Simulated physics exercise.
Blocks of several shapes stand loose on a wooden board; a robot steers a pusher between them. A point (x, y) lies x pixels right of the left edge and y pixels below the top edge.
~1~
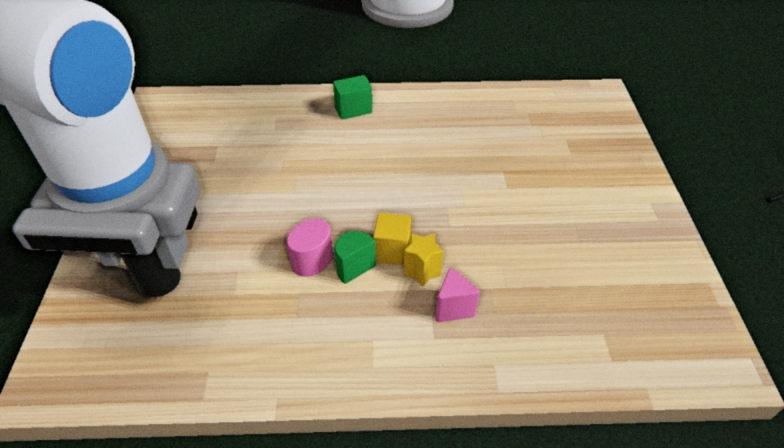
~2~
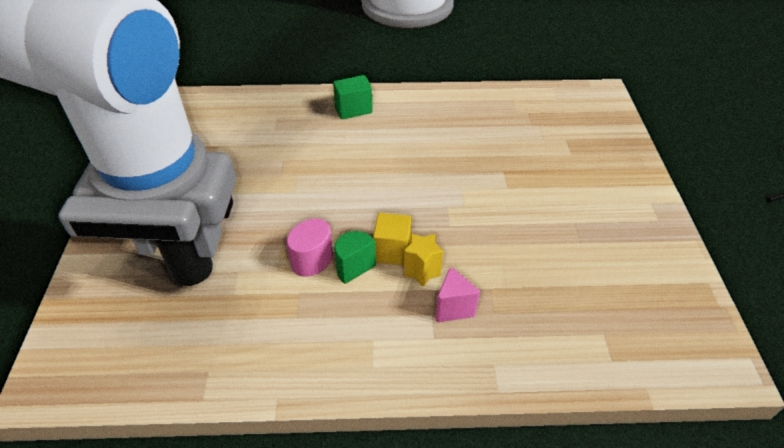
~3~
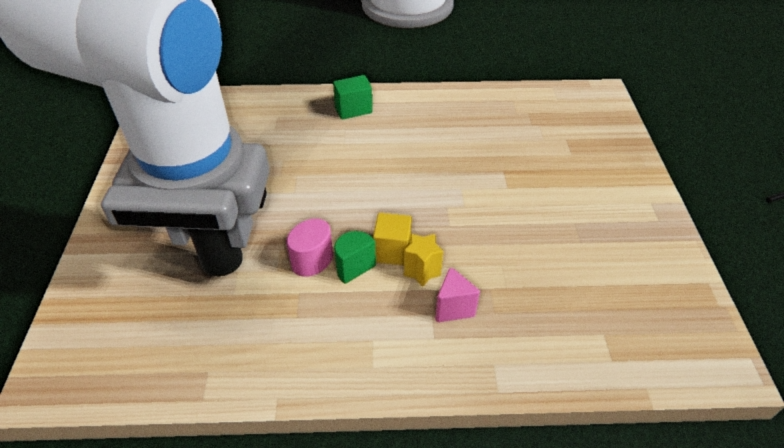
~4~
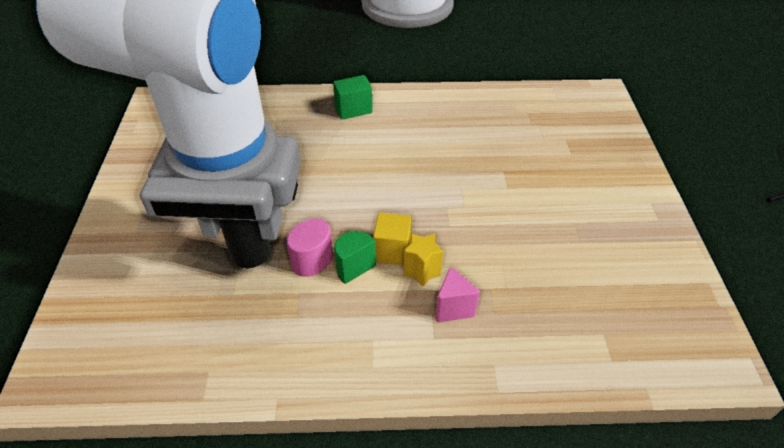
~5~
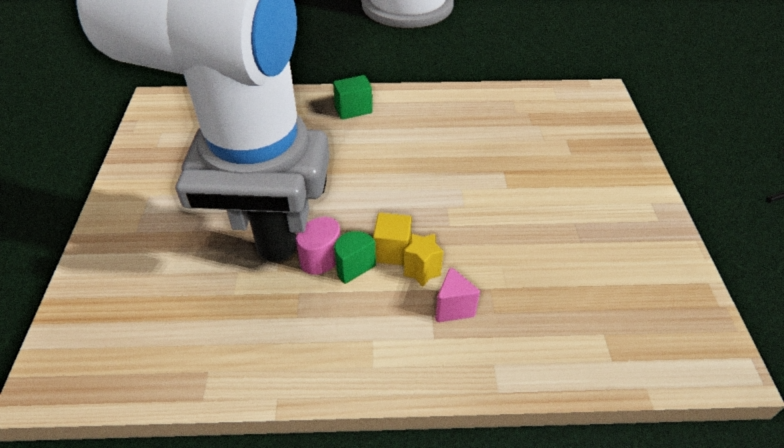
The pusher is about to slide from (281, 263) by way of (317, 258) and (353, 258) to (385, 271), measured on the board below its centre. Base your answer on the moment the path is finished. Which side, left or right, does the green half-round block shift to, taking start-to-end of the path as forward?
Facing the way the path runs, start to end, you'll find the green half-round block has shifted right.
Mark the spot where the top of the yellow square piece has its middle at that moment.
It is at (434, 218).
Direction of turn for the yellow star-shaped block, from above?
The block spins clockwise.
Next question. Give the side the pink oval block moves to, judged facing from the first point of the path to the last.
It gets pushed left.
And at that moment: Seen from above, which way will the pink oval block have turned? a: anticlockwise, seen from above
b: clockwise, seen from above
My answer is option a.
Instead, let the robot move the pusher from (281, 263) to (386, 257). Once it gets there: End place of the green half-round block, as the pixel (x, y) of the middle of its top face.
The point I'd pick in the picture is (406, 259).
On the path given first. One third of the way, pusher (317, 242); pink oval block (355, 222), turned 15° anticlockwise; green half-round block (368, 249), turned 35° clockwise.
Two thirds of the way, pusher (354, 243); pink oval block (383, 214), turned 60° anticlockwise; green half-round block (379, 254), turned 40° clockwise; yellow square piece (424, 220), turned 30° clockwise; yellow star-shaped block (435, 248), turned 45° clockwise.
At the end, pusher (385, 255); pink oval block (389, 214), turned 85° anticlockwise; green half-round block (409, 270), turned 55° clockwise; yellow square piece (434, 218), turned 40° clockwise; yellow star-shaped block (437, 248), turned 55° clockwise.
